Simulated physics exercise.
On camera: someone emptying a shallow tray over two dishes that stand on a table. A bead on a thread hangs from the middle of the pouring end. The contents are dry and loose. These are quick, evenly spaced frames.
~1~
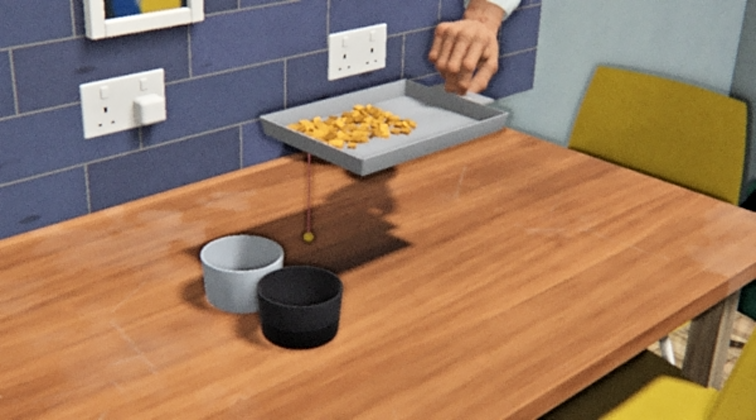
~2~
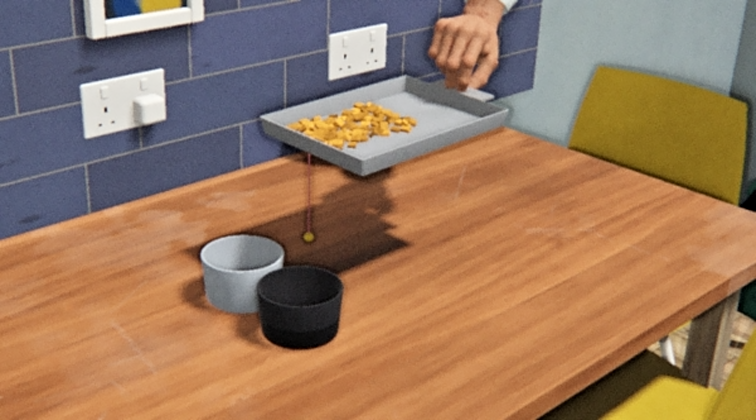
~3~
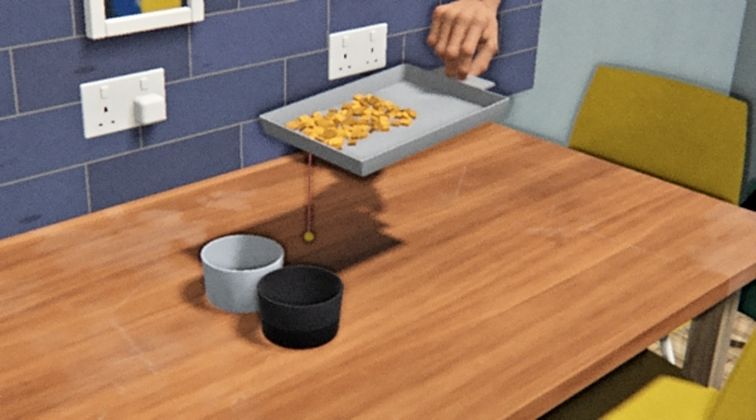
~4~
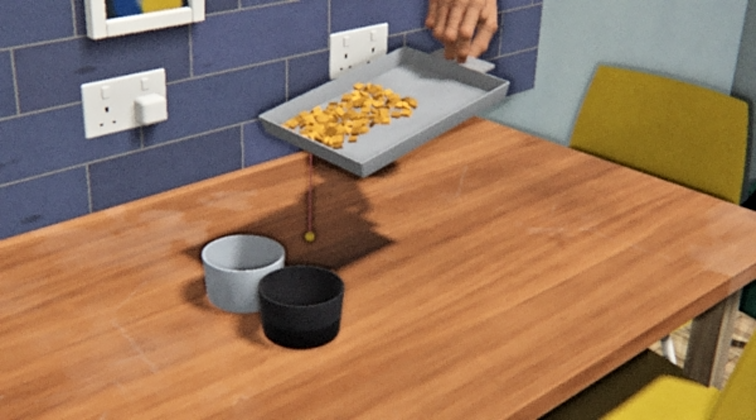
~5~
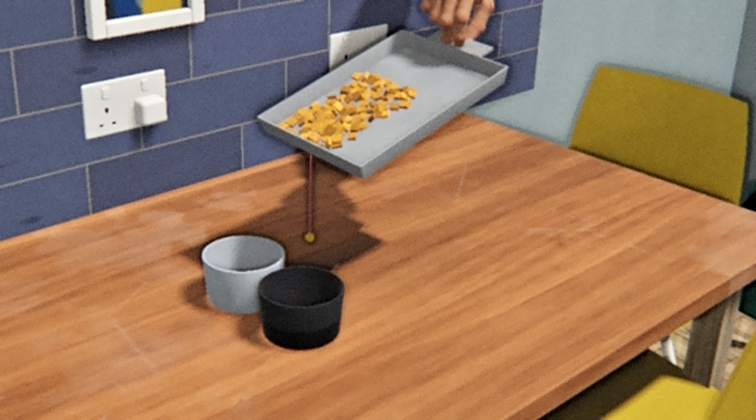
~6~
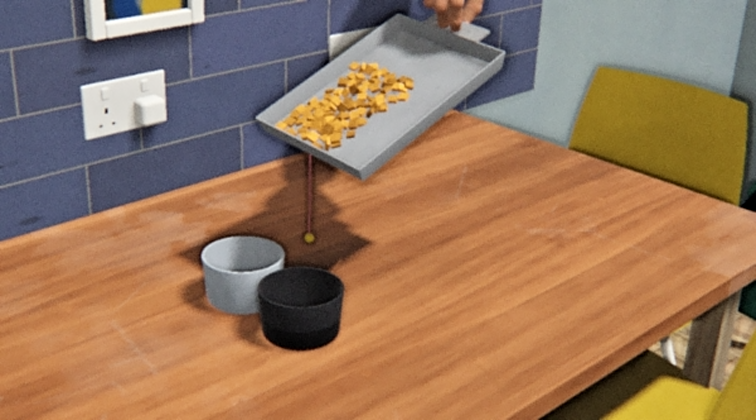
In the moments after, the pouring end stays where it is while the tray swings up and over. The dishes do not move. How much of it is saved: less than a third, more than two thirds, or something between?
Caught overall: Over two thirds.
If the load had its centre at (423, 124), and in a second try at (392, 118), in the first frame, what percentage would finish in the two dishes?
In turn 80 and 80 in a hundred.
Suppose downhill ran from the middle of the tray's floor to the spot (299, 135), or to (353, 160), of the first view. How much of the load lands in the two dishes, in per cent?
In turn 10 and 40 in a hundred.
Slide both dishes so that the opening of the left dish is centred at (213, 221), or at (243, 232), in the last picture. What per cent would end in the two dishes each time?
Near 40 % and 50 %.
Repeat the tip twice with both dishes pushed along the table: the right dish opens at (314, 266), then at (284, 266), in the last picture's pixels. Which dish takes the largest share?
First right, then right.
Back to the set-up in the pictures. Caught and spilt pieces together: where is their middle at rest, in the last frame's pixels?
At about (292, 320).
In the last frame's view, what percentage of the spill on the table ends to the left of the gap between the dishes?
About 20 per cent.
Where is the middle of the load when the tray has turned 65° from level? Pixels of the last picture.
Close to (317, 127).
Just after the last frame, tray tipped steeply; every one on the tray.
A moment on, tray tipped past a quarter turn; roughly two thirds on the tray; about a tenth in the right dish; about a tenth in the left dish; just a few outside both; about a tenth in the air.
Further on, tray tipped past a quarter turn; roughly half in the right dish; roughly a third in the left dish; roughly a quarter outside both.
When it is over, tray tipped past a quarter turn; roughly half in the right dish; roughly a third in the left dish; roughly a quarter outside both.
